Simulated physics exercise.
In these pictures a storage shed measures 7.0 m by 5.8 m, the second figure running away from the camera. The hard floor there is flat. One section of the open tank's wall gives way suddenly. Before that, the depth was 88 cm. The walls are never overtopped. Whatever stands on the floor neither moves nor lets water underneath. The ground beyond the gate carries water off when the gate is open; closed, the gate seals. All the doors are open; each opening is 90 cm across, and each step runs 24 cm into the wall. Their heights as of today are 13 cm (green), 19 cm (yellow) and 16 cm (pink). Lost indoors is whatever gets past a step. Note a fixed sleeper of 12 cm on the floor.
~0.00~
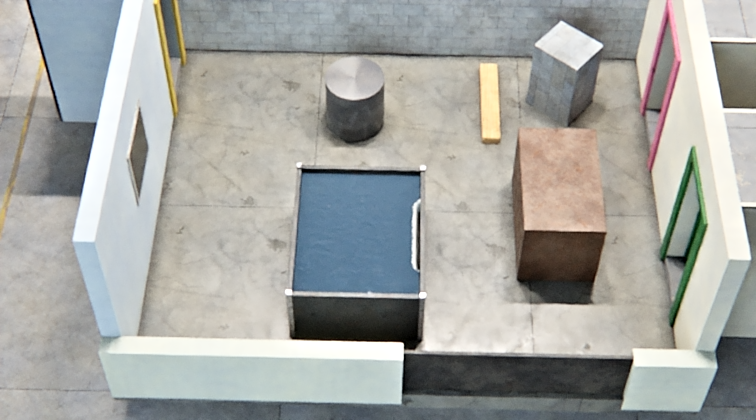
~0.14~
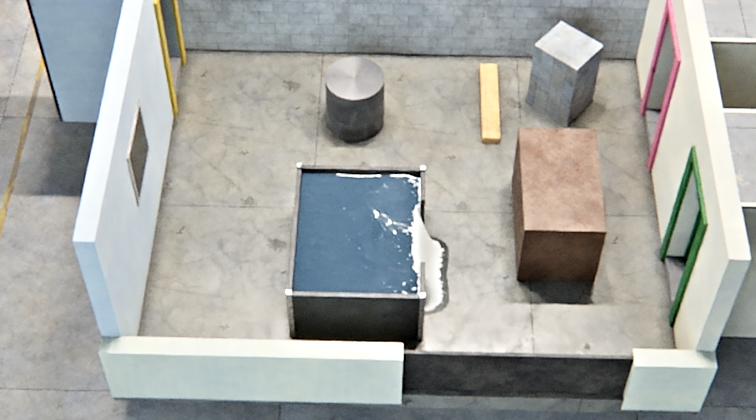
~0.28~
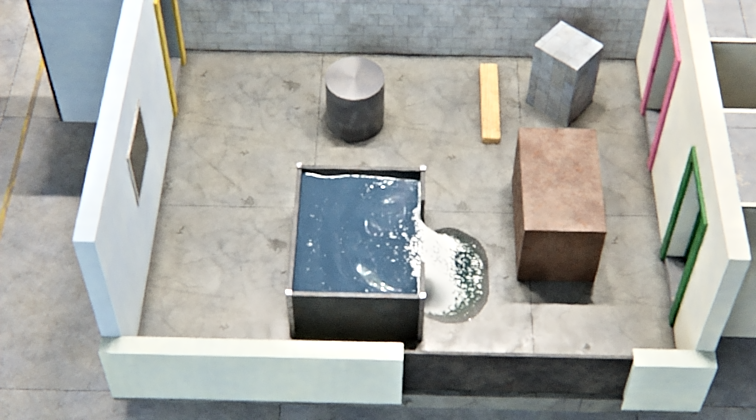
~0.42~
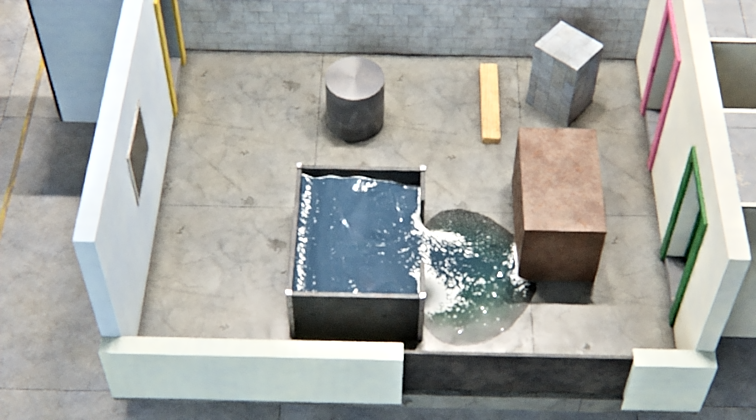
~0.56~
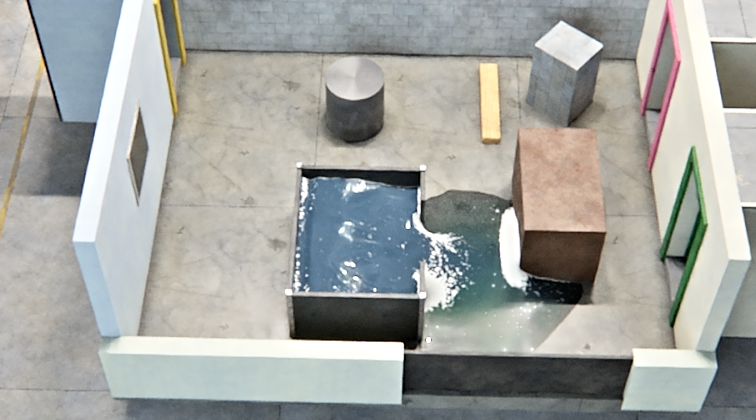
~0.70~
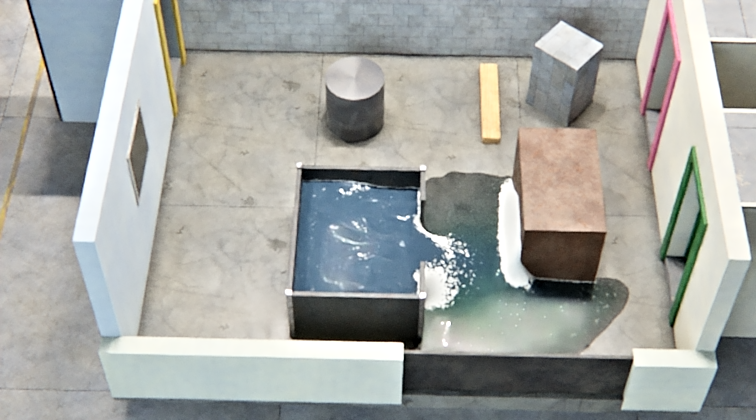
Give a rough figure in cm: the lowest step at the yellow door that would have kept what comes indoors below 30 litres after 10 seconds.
I would say 8 cm.
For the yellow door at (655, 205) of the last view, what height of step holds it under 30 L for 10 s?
Roughly 7.5 cm.
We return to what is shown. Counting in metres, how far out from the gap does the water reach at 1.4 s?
4.0 metres.
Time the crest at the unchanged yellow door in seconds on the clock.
Some 6.0 s, more or less.
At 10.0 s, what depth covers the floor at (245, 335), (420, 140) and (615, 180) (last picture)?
8, 4 and 10 cm, respectively.
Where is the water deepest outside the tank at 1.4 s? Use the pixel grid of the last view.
At about pixel (670, 384).
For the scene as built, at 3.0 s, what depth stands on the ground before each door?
Green 14, yellow 0, pink 3 cm.
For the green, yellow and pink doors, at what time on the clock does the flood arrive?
The green door at 0.9 seconds, the yellow door at 3.6 seconds, the pink door at 3.0 seconds.
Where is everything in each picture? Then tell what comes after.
In the first frame, still water, 88 cm deep, in the open tank at (359, 233); the yellow door at (170, 40) is dry.
In the second frame, the front is at (443, 300), 0.3 m from the gap at (419, 261); 0.3 m2 of floor is wet, 88 cm left at the back.
In the third frame, the front is at (483, 290), 0.9 m from the gap at (419, 261); 1.0 m2 of floor is wet, 86 cm left at the back.
In the fourth frame, water pours out at (419, 262) and has run 1.5 m, to (528, 291); about 11 cm deep outside, 77 cm at the back.
In the fifth frame, the gap is at (419, 261), the front 2.1 m out at (573, 296); the back of the open tank holds 75 cm.
In the sixth frame, the gap is at (419, 261), the front 2.7 m out at (622, 294); the back of the open tank holds 72 cm; 4.3 m in a straight line remain to the yellow door at (170, 40).
After 1.4 s water covers 25 % of the floor, deepest (63 cm) near (670, 384); it has not reached the yellow door.
After 3.0 s water covers 55 % of the floor, deepest (32 cm) near (509, 265); it has not reached the yellow door.
After 10.0 s water covers 95 % of the floor, deepest (15 cm) near (500, 74); 10 cm at the yellow door, 0 litres in over its 19 cm step.
At the yellow door as built, the water arrived by 3.6 s and peaked near 12 cm at 6.0 s.
Run again over the same 10 s with other heights there, 53 litres in over 6.5 cm, 3 litres over 10.5 cm. The limit of 30 litres is kept from about 8 cm up.
